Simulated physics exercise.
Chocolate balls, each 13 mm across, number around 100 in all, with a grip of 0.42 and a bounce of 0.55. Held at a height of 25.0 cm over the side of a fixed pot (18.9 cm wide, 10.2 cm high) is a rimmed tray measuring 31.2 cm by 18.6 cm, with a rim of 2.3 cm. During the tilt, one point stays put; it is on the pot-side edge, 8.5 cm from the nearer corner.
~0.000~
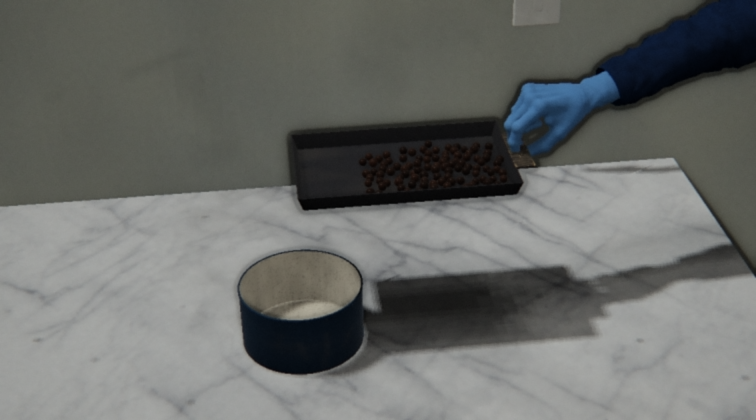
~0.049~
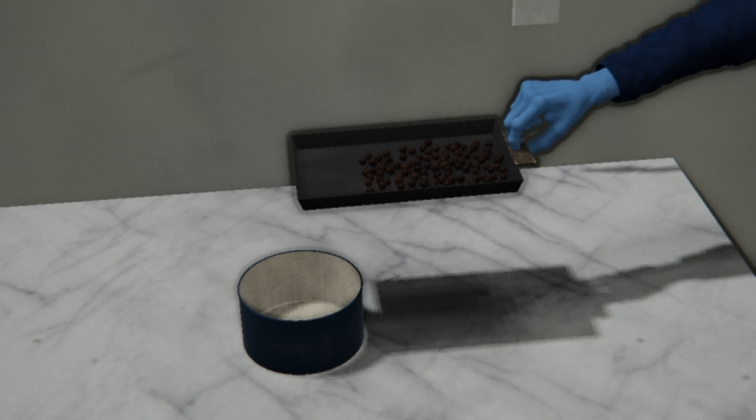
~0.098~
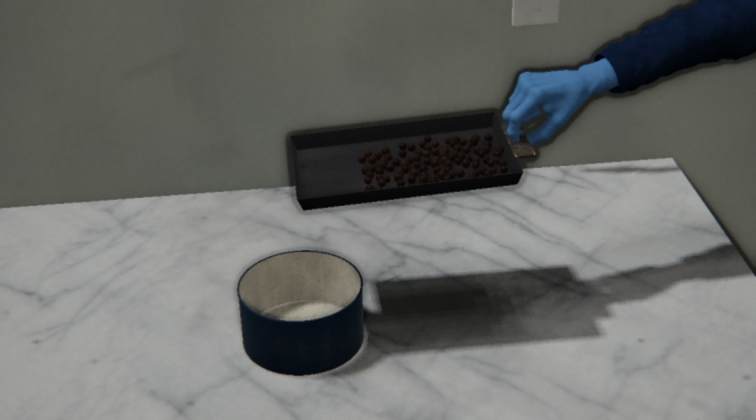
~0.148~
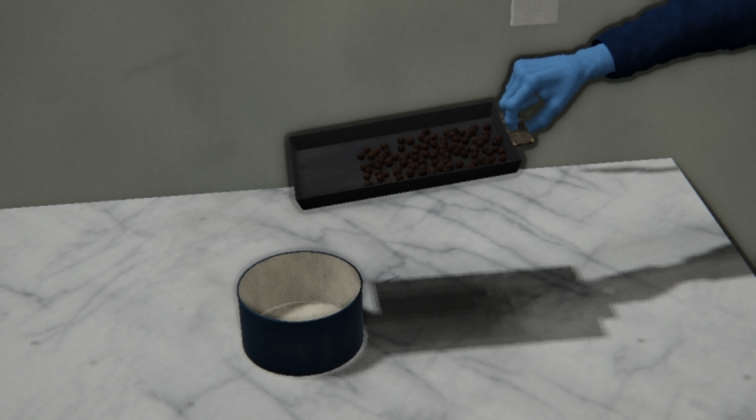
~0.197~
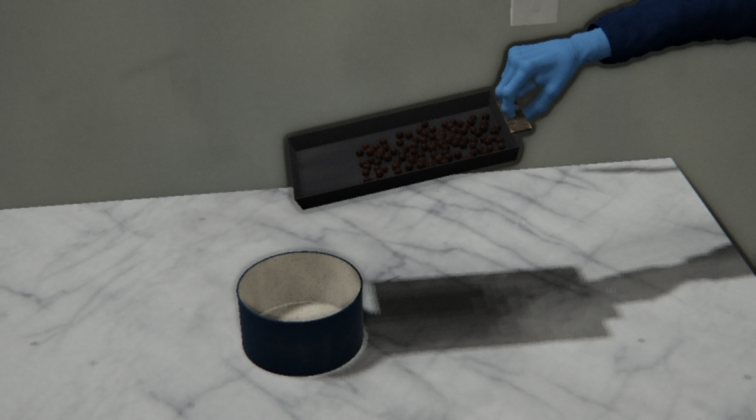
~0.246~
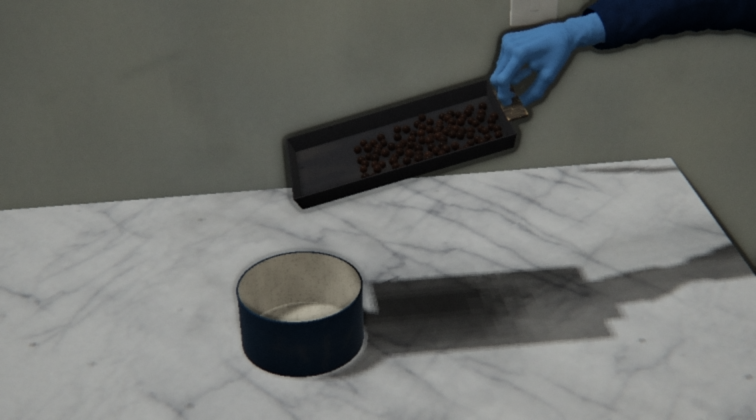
We see a blue-gloved hand raise the right end of a dark rimmed tray of small brown balls, tilting it gradually down toward the left, while a dark blue pot sits still on the marble surface in front.
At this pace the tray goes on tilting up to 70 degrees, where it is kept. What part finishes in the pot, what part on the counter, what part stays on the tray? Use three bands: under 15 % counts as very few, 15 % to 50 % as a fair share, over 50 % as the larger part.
Pot: Very few; counter: A fair share; tray: The larger part.
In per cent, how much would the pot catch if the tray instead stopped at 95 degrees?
That comes out at some 30 per cent.
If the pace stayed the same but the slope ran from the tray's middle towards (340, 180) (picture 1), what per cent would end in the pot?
Something like 30 in a hundred.
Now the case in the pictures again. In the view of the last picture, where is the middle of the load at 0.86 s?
Load centre, approx.: (293, 162) px.
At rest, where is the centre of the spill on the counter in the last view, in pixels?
Near (223, 288).
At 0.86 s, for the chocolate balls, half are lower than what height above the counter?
Around 26 cm up.
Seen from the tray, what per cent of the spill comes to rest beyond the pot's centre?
Some 100 per cent.
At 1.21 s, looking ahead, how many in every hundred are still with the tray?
Load share: Around 65%.
After 0.61 s, tilt 41 degrees; the tray holds 100 %, the pot 0 %.
After 0.86 s, tilt 59 degrees; the tray holds 85 %, the pot 0 %.
After 1.21 s, tilt 70 degrees; the tray holds 65 %, the pot 5 %.
At rest (2.1 s), pot 5 %, counter 30 %, tray 65 %.
